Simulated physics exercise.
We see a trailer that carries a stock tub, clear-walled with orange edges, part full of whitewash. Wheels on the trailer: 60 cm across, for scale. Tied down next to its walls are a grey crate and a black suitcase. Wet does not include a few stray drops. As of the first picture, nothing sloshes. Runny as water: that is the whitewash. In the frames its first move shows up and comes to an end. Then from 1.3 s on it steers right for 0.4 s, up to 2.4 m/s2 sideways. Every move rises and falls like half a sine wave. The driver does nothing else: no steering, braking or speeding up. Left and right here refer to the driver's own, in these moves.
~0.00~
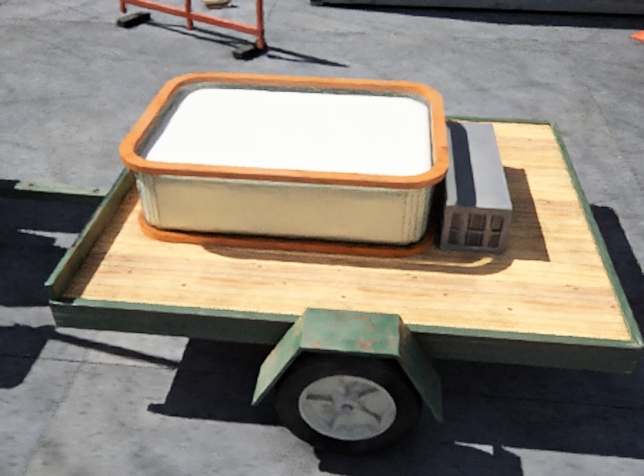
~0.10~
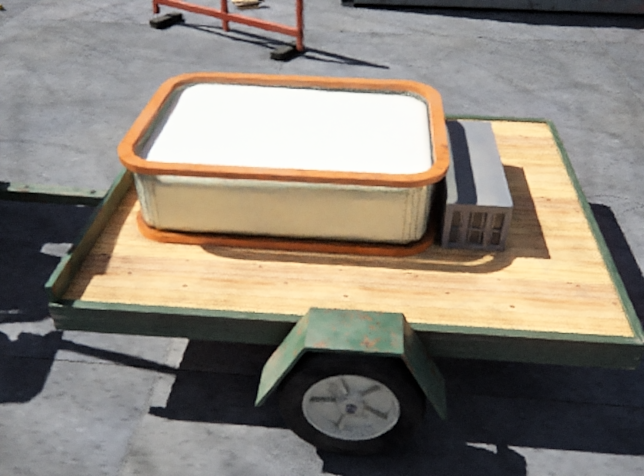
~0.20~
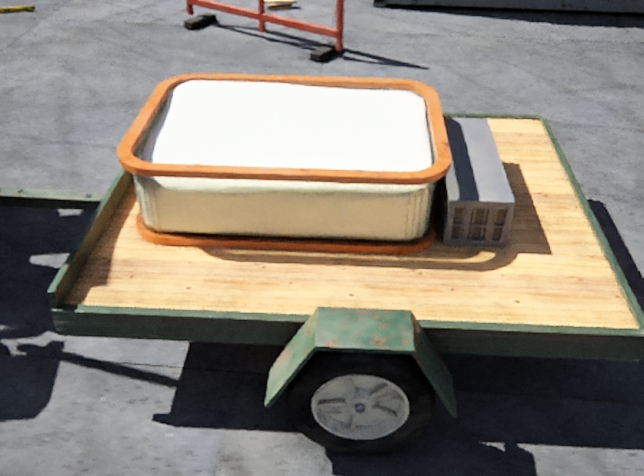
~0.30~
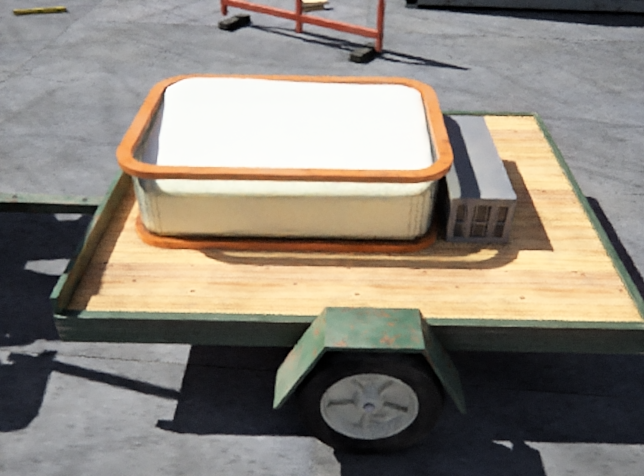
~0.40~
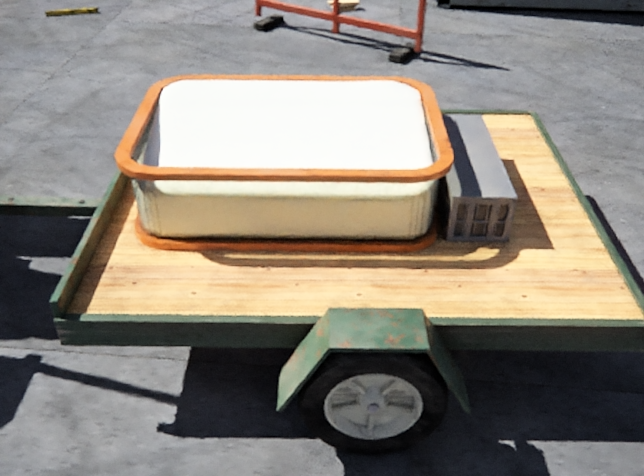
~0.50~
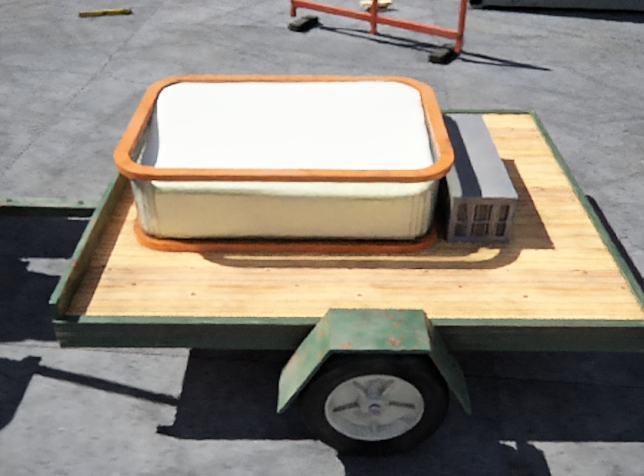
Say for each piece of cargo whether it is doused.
The grey crate is spared; the black suitcase is spared.
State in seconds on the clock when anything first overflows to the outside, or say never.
Answer: Never.
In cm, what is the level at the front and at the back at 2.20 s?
About 34 cm in front, about 32 cm behind.
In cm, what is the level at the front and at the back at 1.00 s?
Heights: Front 34 cm, then back 32 cm.
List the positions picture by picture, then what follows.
In the first picture, the surface is at (155, 156) by the front wall; at (414, 171) by the back wall; it lies level with the rim line; the front is on the left, levels are read along the near wall; the grey crate stands at the back; the black suitcase stands at the far side; a wheel hub at (346, 416).
In the second picture, the surface is at (155, 160) by the front wall; at (414, 169) by the back wall; it lies level with the rim line.
In the third picture, the surface is at (154, 164) by the front wall; at (416, 169) by the back wall; it climbs 5° towards the far side.
In the fourth picture, the surface is at (154, 168) by the front wall; at (417, 173) by the back wall; it climbs 7° towards the far side.
In the fifth picture, the surface is at (153, 170) by the front wall; at (417, 175) by the back wall; it climbs 9° towards the far side.
In the sixth picture, the surface is at (152, 171) by the front wall; at (417, 175) by the back wall; it climbs 8° towards the far side; a wheel hub at (375, 416).
By 1.00 s the surface is 33 cm up at the front and 31 cm at the back; nothing has left.
By 1.60 s the surface is 32 cm up at the front and 32 cm at the back; nothing has left.
By 2.20 s the surface is 33 cm up at the front and 32 cm at the back; nothing has left.
By 4.68 s nothing has left; the grey crate has caught nothing and the black suitcase nothing.
